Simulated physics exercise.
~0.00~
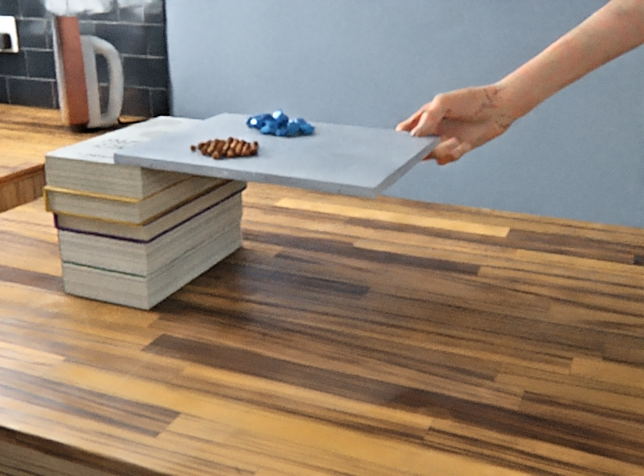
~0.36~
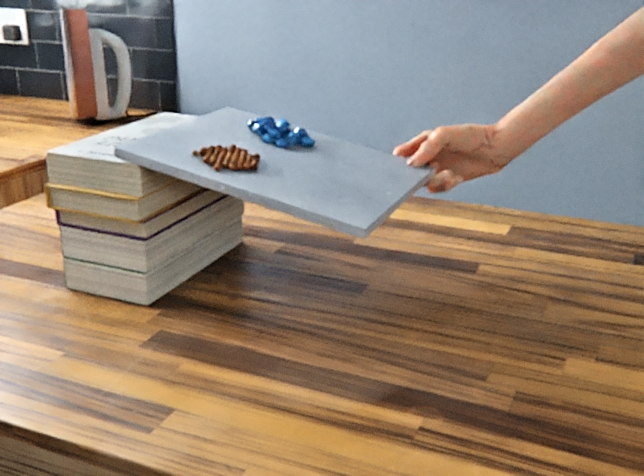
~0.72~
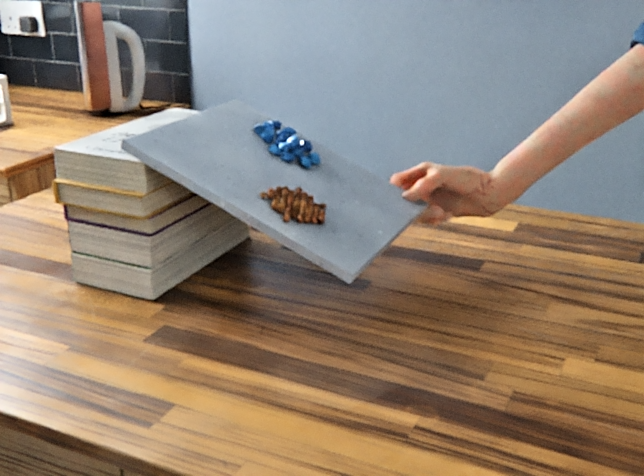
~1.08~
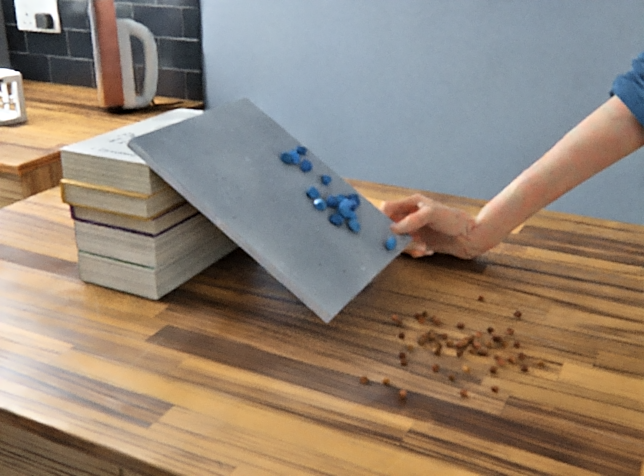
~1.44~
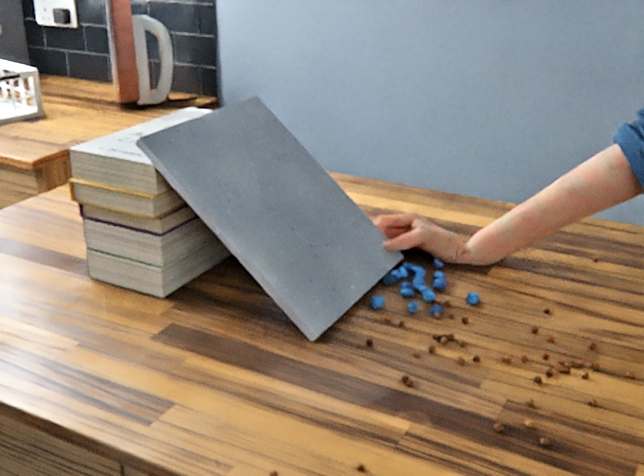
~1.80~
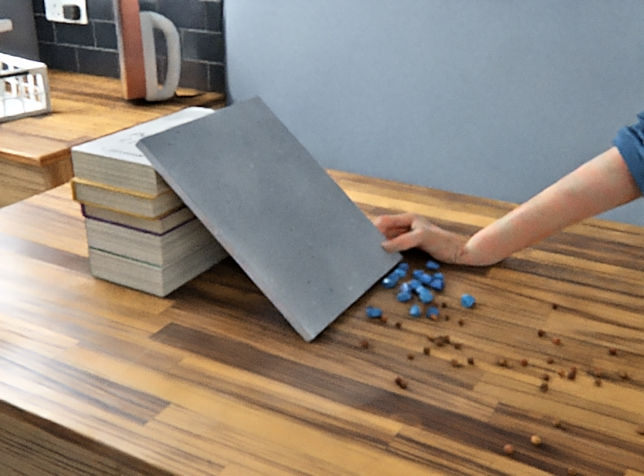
On a wooden counter, a hand lowers a board, spilling brown bits farther than blue pieces.
